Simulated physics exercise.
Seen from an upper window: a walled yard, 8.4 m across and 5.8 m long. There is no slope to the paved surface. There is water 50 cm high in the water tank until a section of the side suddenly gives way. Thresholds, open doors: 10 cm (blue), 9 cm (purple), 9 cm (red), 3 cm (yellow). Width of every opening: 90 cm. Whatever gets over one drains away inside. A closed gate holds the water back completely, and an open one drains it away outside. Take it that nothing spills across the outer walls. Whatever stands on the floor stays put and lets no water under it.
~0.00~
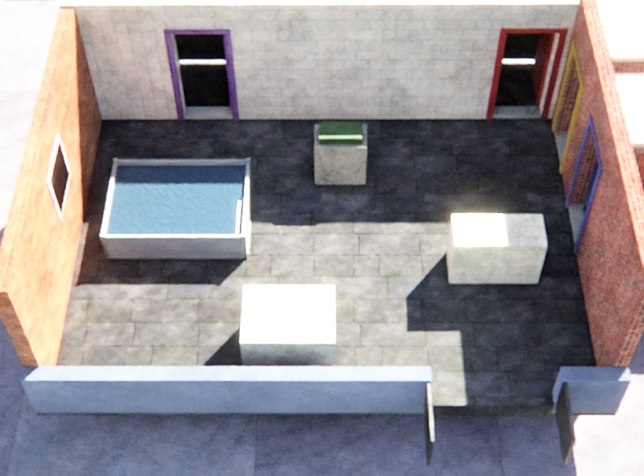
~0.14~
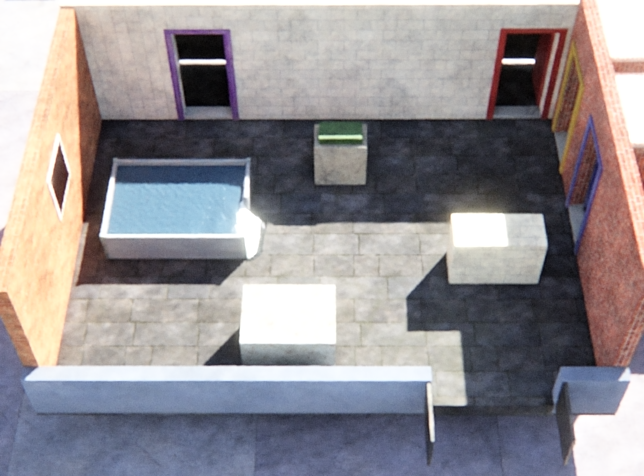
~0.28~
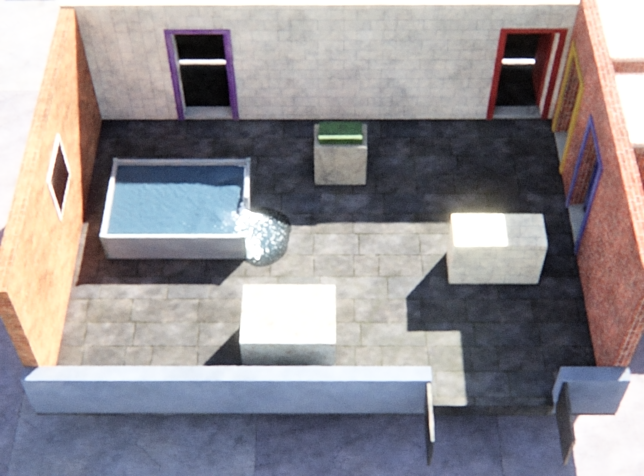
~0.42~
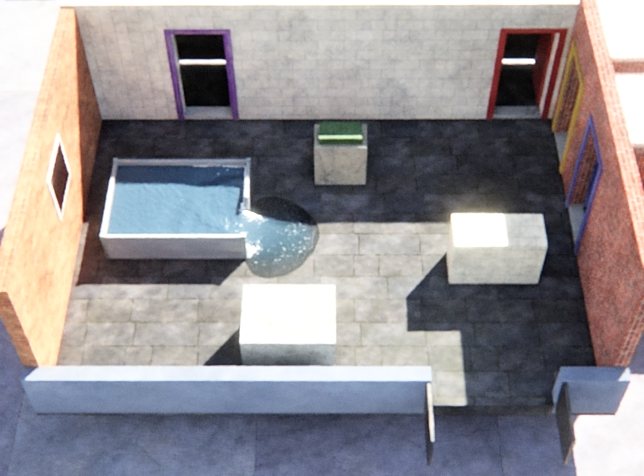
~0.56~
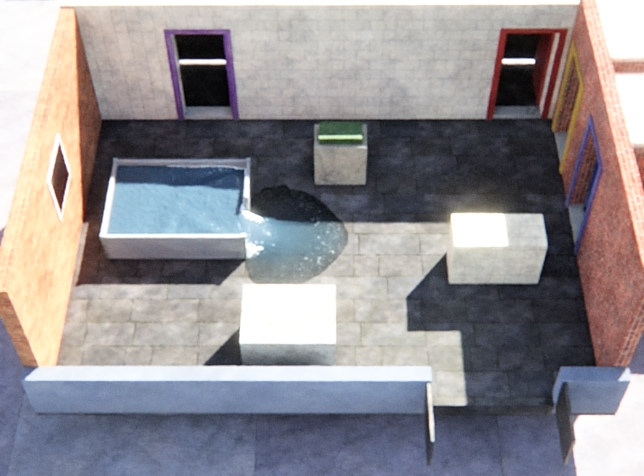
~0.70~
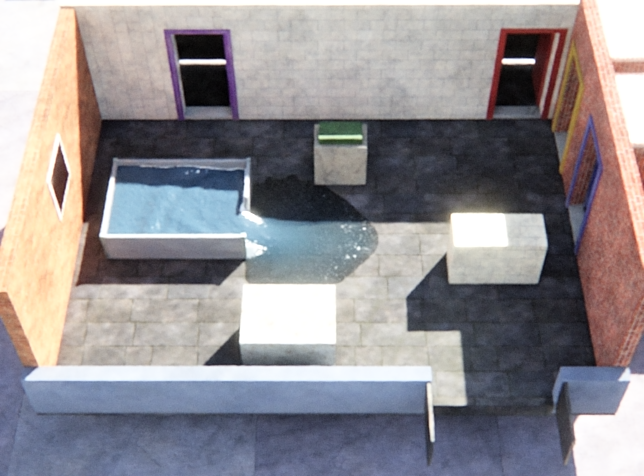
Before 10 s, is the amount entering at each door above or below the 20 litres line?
One by one: The blue door will hold enough water back, the purple door will hold enough water back, the red door will hold enough water back, the yellow door will not hold enough water back.
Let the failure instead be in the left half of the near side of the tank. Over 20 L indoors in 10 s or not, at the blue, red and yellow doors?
Log - blue: Threshold not reached, red: Threshold not reached, yellow: Threshold not reached.
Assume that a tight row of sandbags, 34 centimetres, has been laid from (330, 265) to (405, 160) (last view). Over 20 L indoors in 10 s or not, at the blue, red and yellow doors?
Doors: Blue stays under / red stays under / yellow stays under.
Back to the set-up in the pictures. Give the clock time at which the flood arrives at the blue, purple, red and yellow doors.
Arrival: Blue 2.6 s, purple not in the 10 s, red 3.6 s, yellow 3.2 s.
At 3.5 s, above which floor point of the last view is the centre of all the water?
Around (299, 234) in the last picture.
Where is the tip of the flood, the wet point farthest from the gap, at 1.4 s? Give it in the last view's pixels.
Roughly at pixel (473, 250).
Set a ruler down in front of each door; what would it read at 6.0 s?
Depths in cm: Blue 6, purple 0, red 8, yellow 7.
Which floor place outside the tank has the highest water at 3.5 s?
Roughly at pixel (595, 391).
After 1.4 s water covers 20 % of the floor and is deepest (24 cm) near (260, 242); blue door not reached, purple door not reached, red door not reached, yellow door not reached.
After 2.2 s water covers 35 % of the floor and is deepest (20 cm) near (260, 242); blue door not reached, purple door not reached, red door not reached, yellow door not reached.
After 3.5 s water covers 50 % of the floor and is deepest (19 cm) near (595, 391); blue door 12 cm at the sill, 1 L in, purple door not reached, red door not reached, yellow door 7 cm at the sill, 1 L in.
After 6.0 s water covers 55 % of the floor and is deepest (10 cm) near (260, 242); blue door 6 cm at the sill, 6 L in, purple door not reached, red door 8 cm at the sill, 2 L in, yellow door 7 cm at the sill, 28 L in.
After 10.0 s water covers 65 % of the floor and is deepest (6 cm) near (417, 391); blue door 5 cm at the sill, 6 L in, purple door not reached, red door 6 cm at the sill, 3 L in, yellow door 6 cm at the sill, 60 L in.
